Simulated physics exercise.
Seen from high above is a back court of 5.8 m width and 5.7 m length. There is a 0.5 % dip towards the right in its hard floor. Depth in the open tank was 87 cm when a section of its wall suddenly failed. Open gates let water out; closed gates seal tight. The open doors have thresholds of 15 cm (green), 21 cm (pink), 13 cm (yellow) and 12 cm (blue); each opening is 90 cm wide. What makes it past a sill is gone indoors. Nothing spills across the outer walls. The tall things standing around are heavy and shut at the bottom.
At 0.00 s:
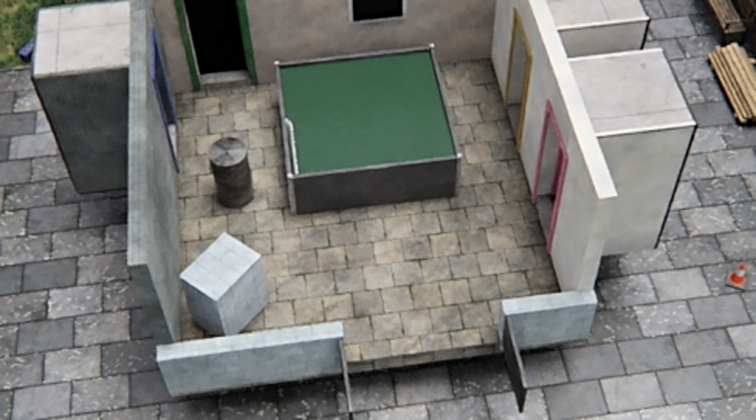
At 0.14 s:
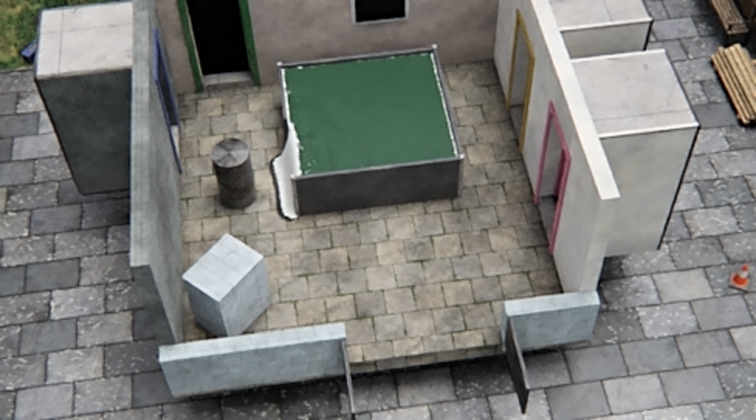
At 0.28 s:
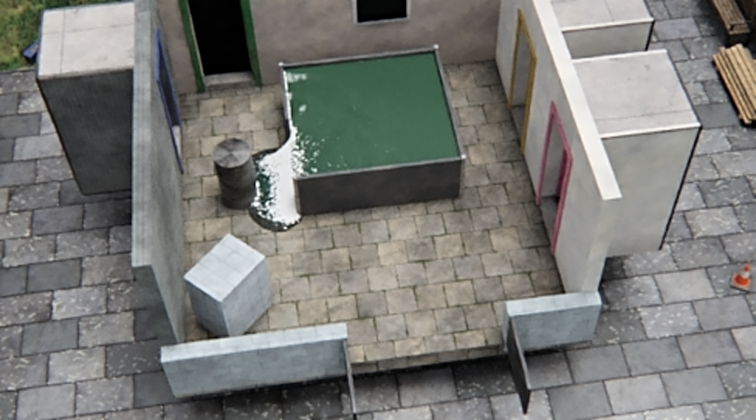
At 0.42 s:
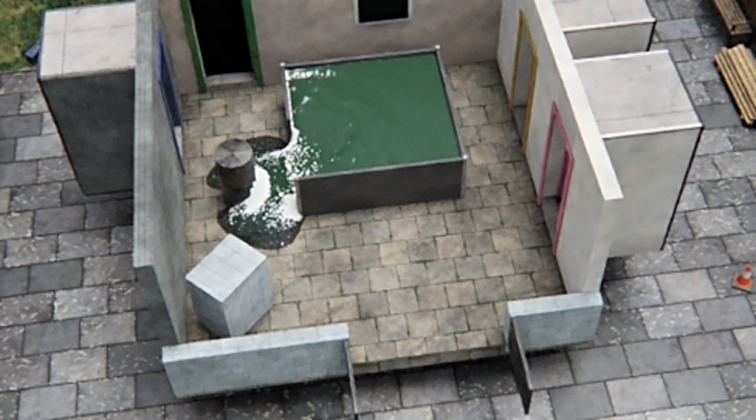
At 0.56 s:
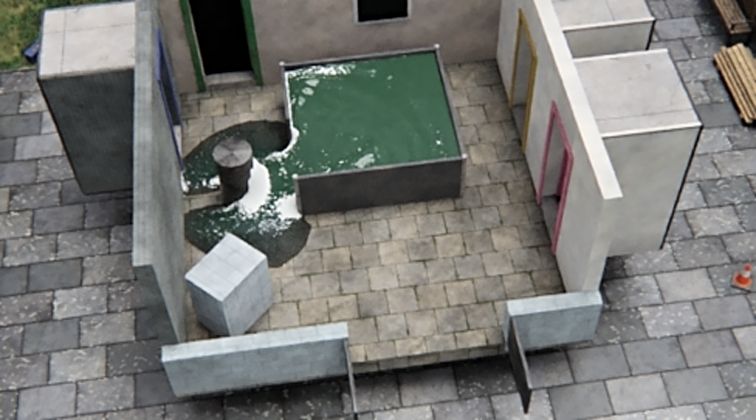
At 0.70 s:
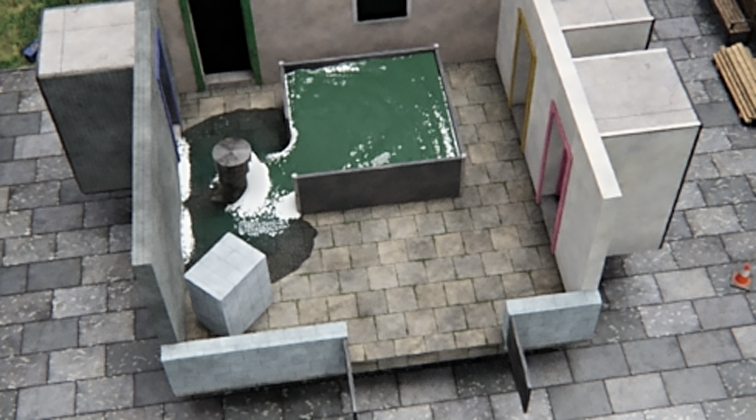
Green water bursting from the left side of an open tank, spreading across a paved court around a drum and pale block.
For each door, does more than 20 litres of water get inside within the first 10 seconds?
Green door: Above the cap. Pink door: Below the cap. Yellow door: Below the cap. Blue door: Above the cap.
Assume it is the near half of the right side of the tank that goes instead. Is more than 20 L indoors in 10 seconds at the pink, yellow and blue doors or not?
Outcomes - pink: Exceeded, yellow: Exceeded, blue: Not exceeded.
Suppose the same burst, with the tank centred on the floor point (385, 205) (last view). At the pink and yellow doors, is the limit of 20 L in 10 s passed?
For the pink door, the amount is acceptable; for the yellow door, the amount is too high.
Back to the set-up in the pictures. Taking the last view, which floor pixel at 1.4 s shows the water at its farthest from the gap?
I'd put it near pixel (188, 368) of the last picture.
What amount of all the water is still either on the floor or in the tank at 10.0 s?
Close to 74 in a hundred remains.
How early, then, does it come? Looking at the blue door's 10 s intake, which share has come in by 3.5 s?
Share by then: ~ 55 %.
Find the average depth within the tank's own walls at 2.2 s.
It averages close to 54 cm.
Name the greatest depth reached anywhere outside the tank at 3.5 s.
Max around 39 cm.
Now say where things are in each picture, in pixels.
In the first frame, the open tank at (365, 112) is whole and still, 87 cm deep.
In the second frame, the front is at (295, 218), 0.7 m from the gap at (294, 174); 0.3 m2 of floor is under water; 87 cm left at the back of the open tank.
In the third frame, the front is at a hidden place, 0.9 m from the gap at (296, 175); 1.1 m2 of floor is under water; 87 cm left at the back of the open tank.
In the fourth frame, water pours out at (298, 176) and has run 1.5 m, to (213, 175); typically 11 cm deep outside, 87 cm at the open tank's back.
In the fifth frame, the front is at (185, 231), 2.0 m from the gap at (297, 175); 4.1 m2 of floor is under water; 87 cm left at the back of the open tank.
In the sixth frame, water pours out at (296, 174) and has run 2.4 m, to (185, 267); typically 6 cm deep outside, 84 cm at the open tank's back.
After 1.4 s water covers 30 % of the floor and is deepest (68 cm) near (272, 194); green door 8 cm at the sill, 0 L in, pink door not reached, yellow door not reached, blue door 27 cm at the sill, 70 L in.
After 2.2 s water covers 45 % of the floor and is deepest (56 cm) near (199, 304); green door 30 cm at the sill, 25 L in, pink door not reached, yellow door not reached, blue door 30 cm at the sill, 158 L in.
After 3.5 s water covers 65 % of the floor and is deepest (39 cm) near (272, 194); green door 25 cm at the sill, 99 L in, pink door not reached, yellow door not reached, blue door 24 cm at the sill, 292 L in.
After 6.0 s water covers 85 % of the floor and is deepest (32 cm) near (488, 61); green door 27 cm at the sill, 249 L in, pink door 10 cm at the sill, 0 L in, yellow door 9 cm at the sill, 0 L in, blue door 25 cm at the sill, 423 L in.
After 10.0 s water covers 95 % of the floor and is deepest (28 cm) near (488, 61); green door 15 cm at the sill, 332 L in, pink door 17 cm at the sill, 0 L in, yellow door 8 cm at the sill, 0 L in, blue door 17 cm at the sill, 516 L in.
